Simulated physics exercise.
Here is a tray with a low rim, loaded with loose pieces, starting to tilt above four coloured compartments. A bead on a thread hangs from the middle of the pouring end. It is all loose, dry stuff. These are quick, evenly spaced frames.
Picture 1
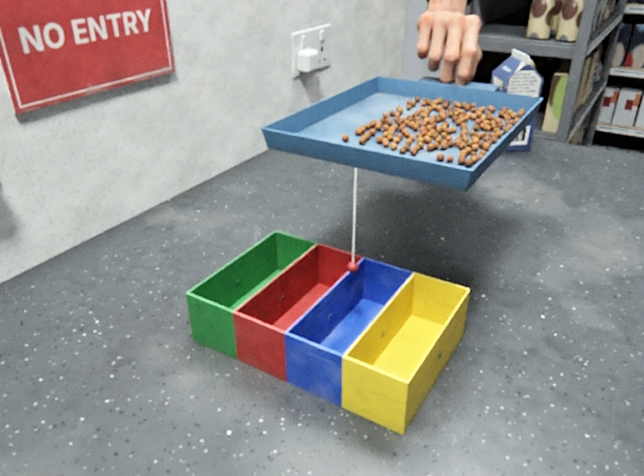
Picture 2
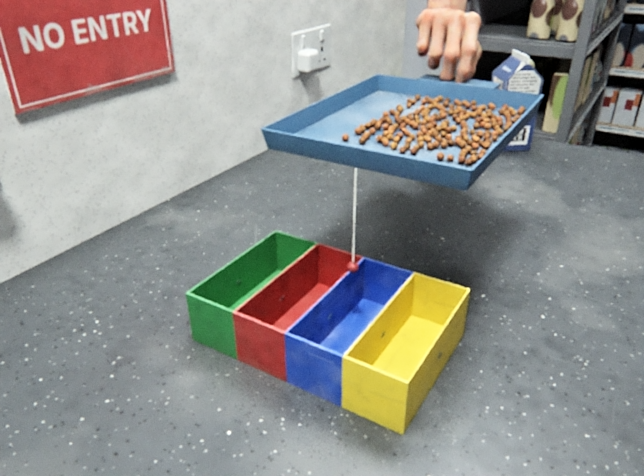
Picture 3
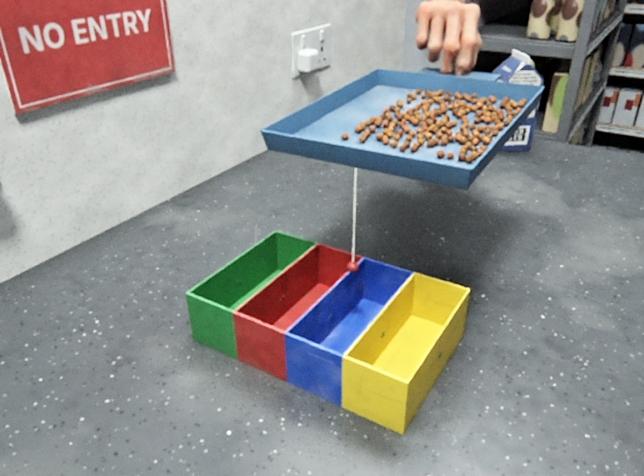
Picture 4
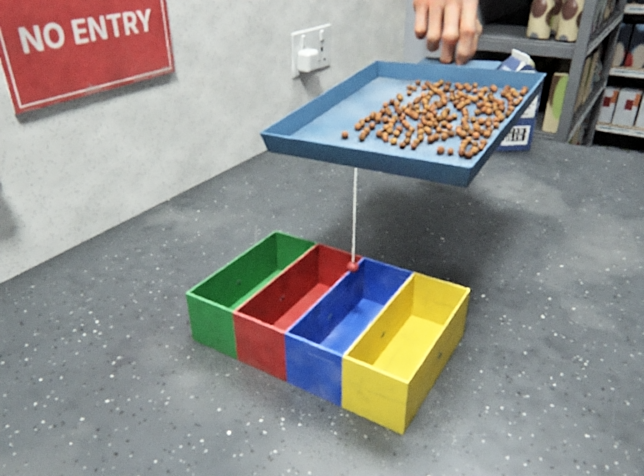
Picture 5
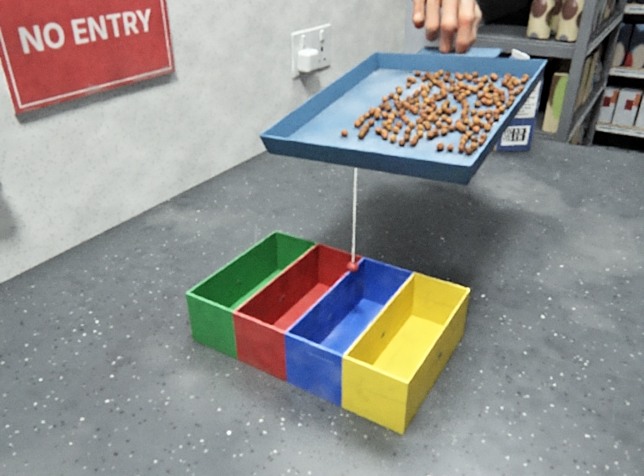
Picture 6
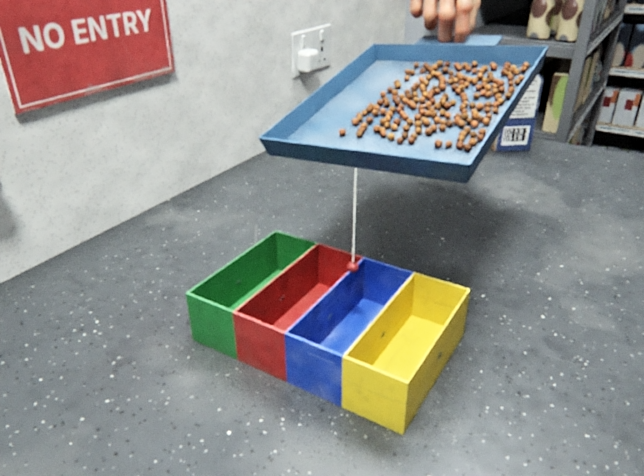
Blue tray of small brown balls tilting slightly as a hand raises its far side above green, red, blue and yellow compartments.
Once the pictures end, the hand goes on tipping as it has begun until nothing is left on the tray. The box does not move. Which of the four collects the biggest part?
The green cell gets the most.
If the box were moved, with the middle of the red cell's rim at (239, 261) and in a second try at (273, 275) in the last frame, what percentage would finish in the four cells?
In turn 100 and 100 in a hundred.
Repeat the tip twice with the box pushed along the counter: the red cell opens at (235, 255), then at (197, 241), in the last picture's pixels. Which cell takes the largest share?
The first try: The blue one. The second: The yellow one.
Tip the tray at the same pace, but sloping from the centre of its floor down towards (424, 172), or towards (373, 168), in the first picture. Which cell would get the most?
The first try: The yellow cell. The second: The yellow cell.
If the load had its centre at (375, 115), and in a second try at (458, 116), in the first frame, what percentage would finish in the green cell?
First some 90, then 70 per cent.
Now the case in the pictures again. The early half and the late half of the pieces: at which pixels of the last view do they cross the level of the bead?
Early half (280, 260), late half (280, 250).
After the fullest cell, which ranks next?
Second comes the cell in red.
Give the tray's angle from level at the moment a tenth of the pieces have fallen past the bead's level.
At some 95 degrees.
Just after the last frame, tray tipped steeply; almost all on the tray; just a few in the green cell; just a few in the red cell.
A moment on, tray tipped right over; roughly two thirds on the tray; about a tenth in the green cell; about a tenth in the red cell; roughly a quarter falling or outside the box.
Further on, tray tipped past a quarter turn; roughly two thirds in the green cell; roughly a third in the red cell; just a few in the blue cell; just a few falling or outside the box.
When it is over, tray tipped past a quarter turn; roughly two thirds in the green cell; roughly a third in the red cell; just a few in the blue cell; not one in the yellow cell; just a few outside the box.
